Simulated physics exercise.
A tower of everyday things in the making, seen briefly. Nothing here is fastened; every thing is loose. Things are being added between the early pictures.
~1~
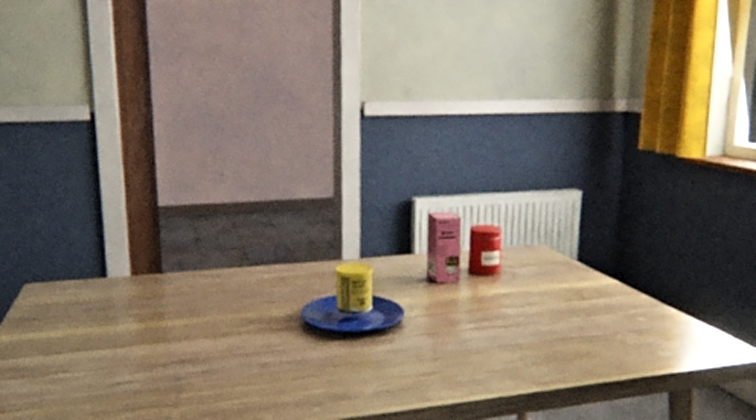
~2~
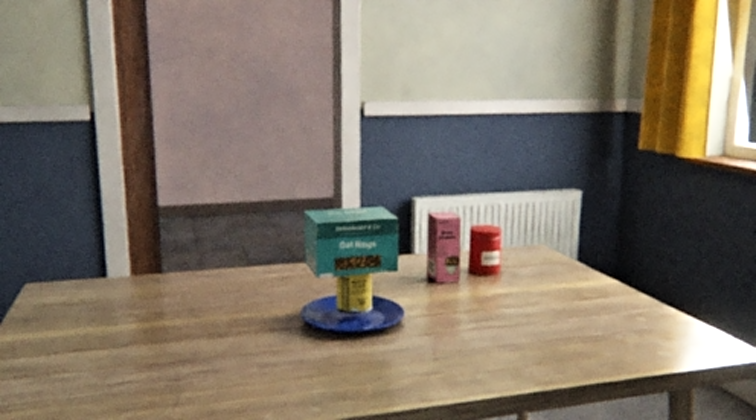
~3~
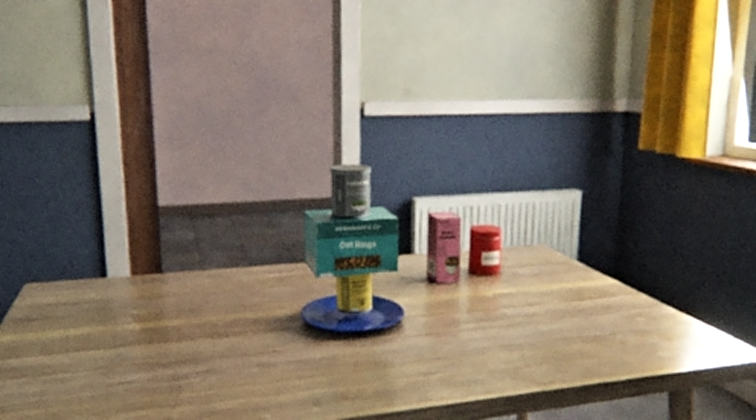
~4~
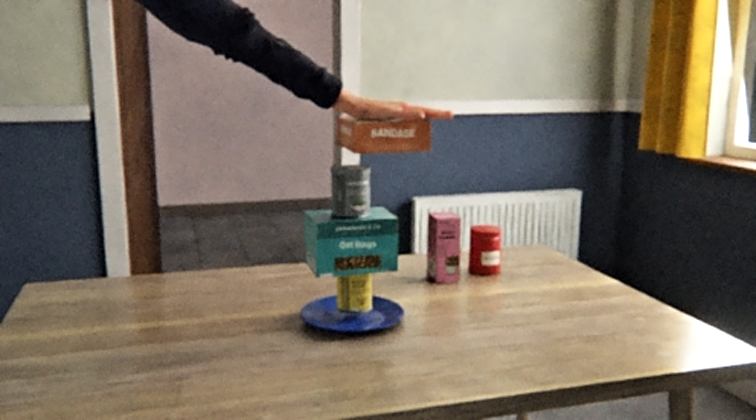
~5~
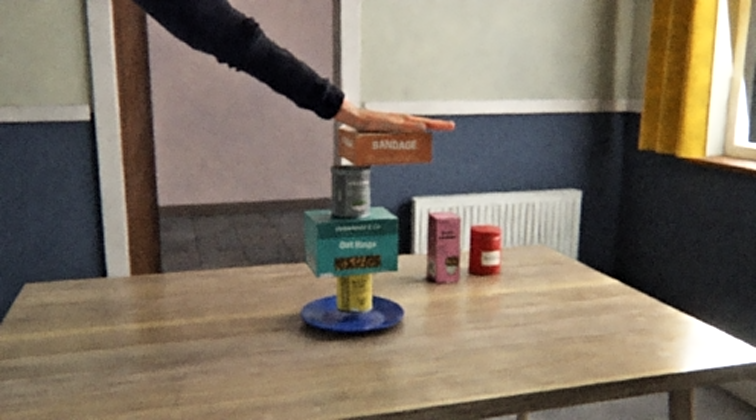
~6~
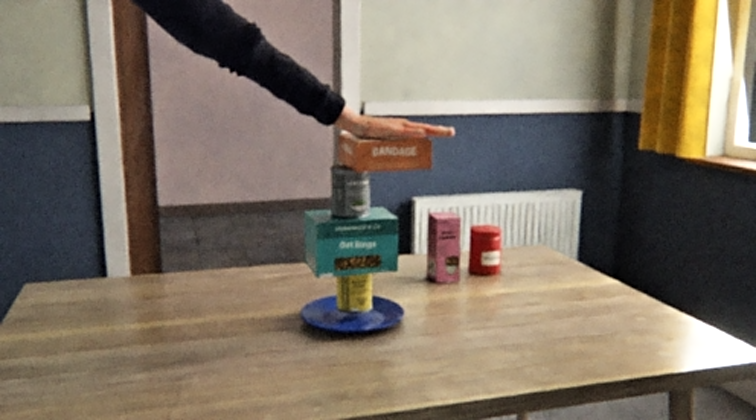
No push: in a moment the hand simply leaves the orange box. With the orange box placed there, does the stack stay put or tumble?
The pile will not stay secure.
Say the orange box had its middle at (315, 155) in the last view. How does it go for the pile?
Next, the heap comes down.
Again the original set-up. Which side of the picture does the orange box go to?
Rightwards.
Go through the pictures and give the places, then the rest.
In the first picture, the last thing is not in view yet; yellow pot (354, 288).
In the second picture, the last thing is not in view yet; pink carton (444, 247).
In the third picture, the last thing is not in view yet; red jar (485, 250).
The fourth picture shows coming down; orange box (382, 133); yellow pot (354, 288).
The fifth picture shows coming down; orange box (384, 145); pink carton (444, 247).
The sixth picture shows in place under the hand; orange box (384, 151); red jar (485, 250).
Then, 0.40 s on from there, orange box now fallen.
Then, 0.80 s on from there, things are still on the move.
In the end, fallen, orange box; the other 6 unmoved. At the end, from the last picture's camera, orange box near (516, 288). The pile comes apart.
